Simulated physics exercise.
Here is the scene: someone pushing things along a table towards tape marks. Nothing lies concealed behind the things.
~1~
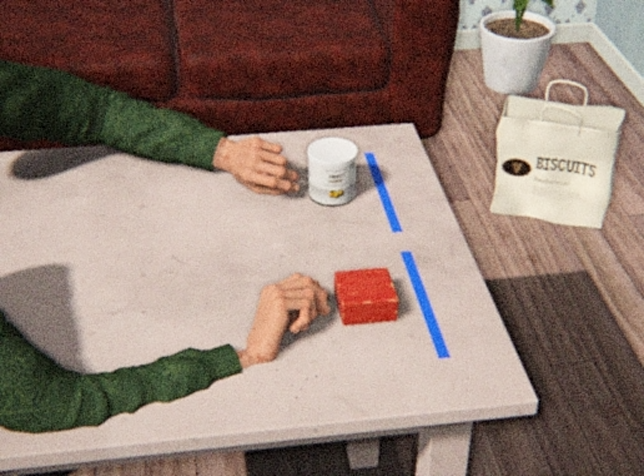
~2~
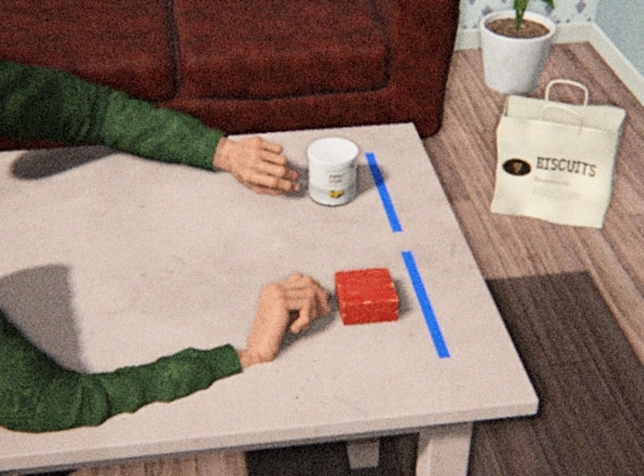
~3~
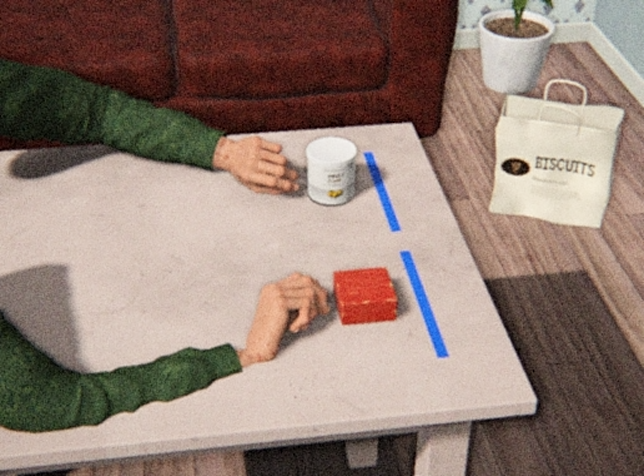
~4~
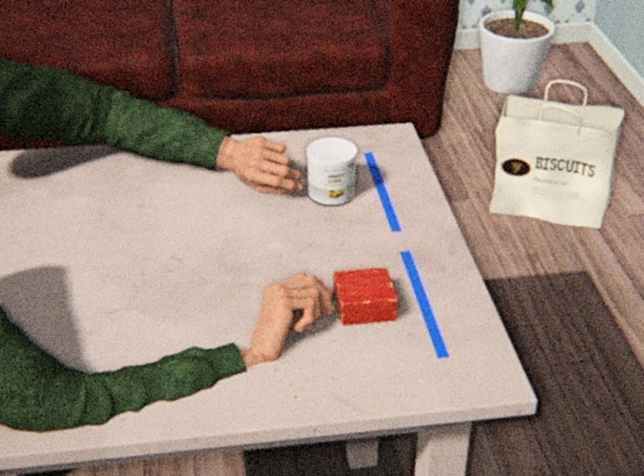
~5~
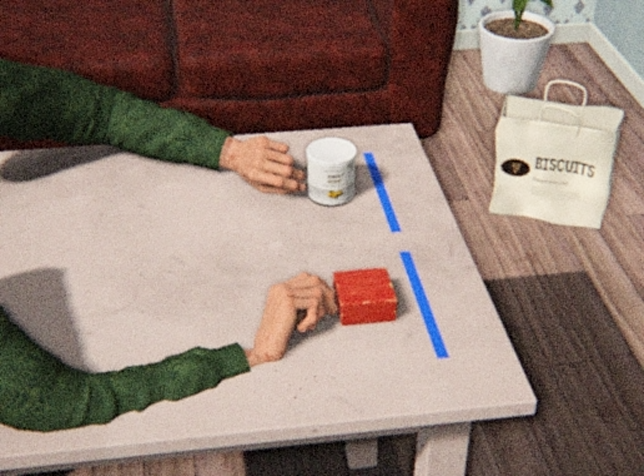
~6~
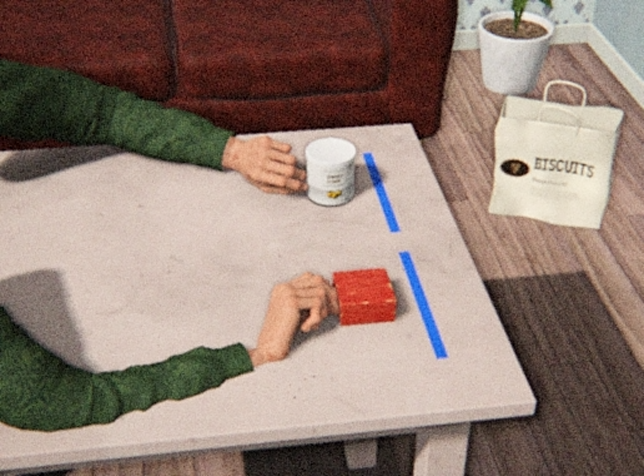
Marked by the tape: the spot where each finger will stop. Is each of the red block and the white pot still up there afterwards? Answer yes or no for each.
Red block - yes; white pot - yes.
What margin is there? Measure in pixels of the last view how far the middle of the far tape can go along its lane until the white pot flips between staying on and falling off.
I'd say close to 32 pixels, heading right.
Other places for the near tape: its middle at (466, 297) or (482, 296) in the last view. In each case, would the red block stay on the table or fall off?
First try, it tumbles off; second try, it tumbles off.
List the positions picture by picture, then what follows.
Red block (366, 296); white pot (332, 173), in the first frame.
White pot (333, 173), in the second frame.
Red block (365, 296), in the third frame.
White pot (332, 172), in the fourth frame.
Red block (364, 296), in the fifth frame.
Red block (364, 297); white pot (331, 173), in the sixth frame.
Then, 0.62 s past the last view, red block travelled a little near (389, 294); white pot travelled a little near (353, 171).
Then, 1.36 s past the last view, red block travelled about its own width near (424, 291); white pot travelled about its own width near (383, 169).
Finally, the red block stays on the table, near (455, 288); the white pot stays on the table, near (410, 167).
